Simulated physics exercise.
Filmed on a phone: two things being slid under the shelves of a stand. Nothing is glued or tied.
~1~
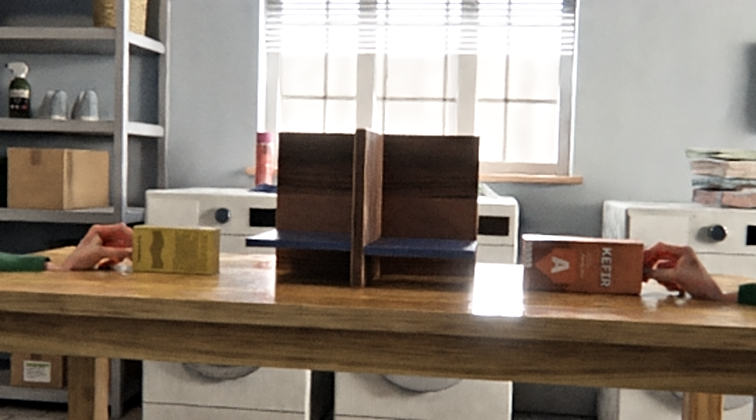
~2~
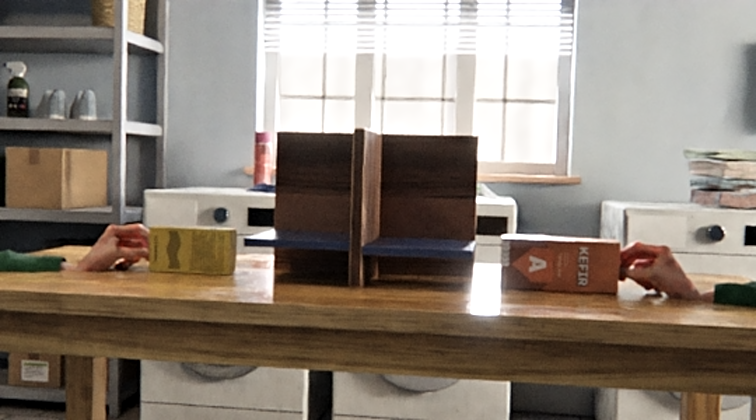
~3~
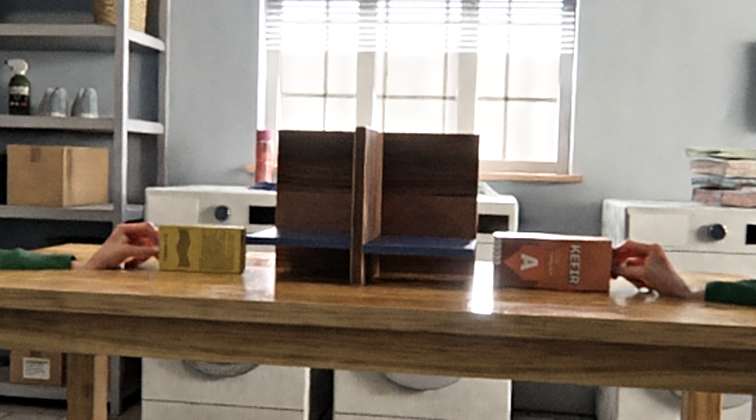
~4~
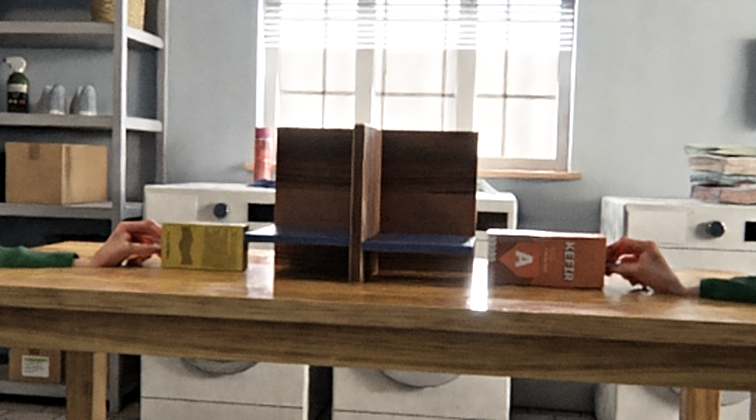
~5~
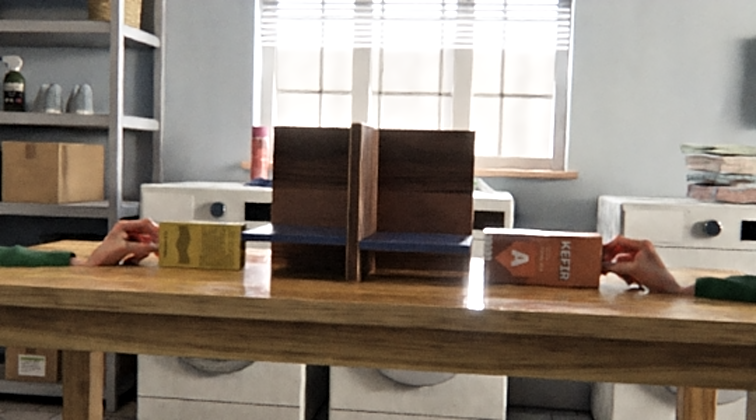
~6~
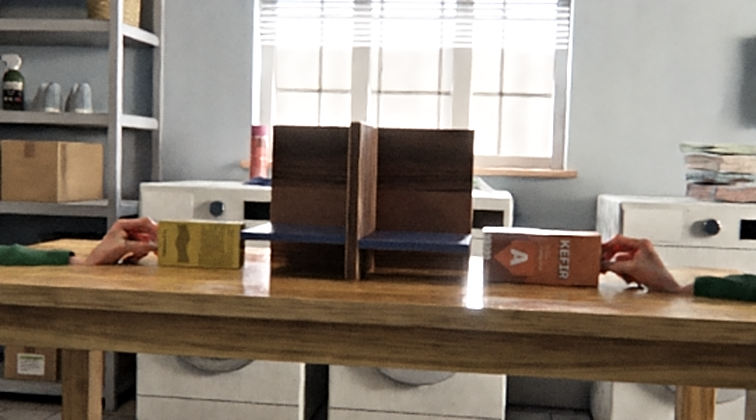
In a laundry room, two hands slide a yellow packet and an orange carton inward toward a wooden stand, then barely move.
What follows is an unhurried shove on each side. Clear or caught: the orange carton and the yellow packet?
The orange carton stops at the shelf, the yellow packet stops at the shelf.
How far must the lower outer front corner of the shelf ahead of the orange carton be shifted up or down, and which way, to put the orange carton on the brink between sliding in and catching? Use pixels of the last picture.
A shift of 20 pixels, going up.
Then, 0.20 s later than the last frame, orange carton sliding up to the opening near (535, 257); yellow packet sliding up to the opening near (207, 244).
Then, 0.26 s later than the last frame, orange carton sliding up to the opening near (528, 256); yellow packet sliding up to the opening near (213, 244).
When it is over, the orange carton catches on the edge, near (527, 256); the yellow packet catches on the edge, near (214, 244).
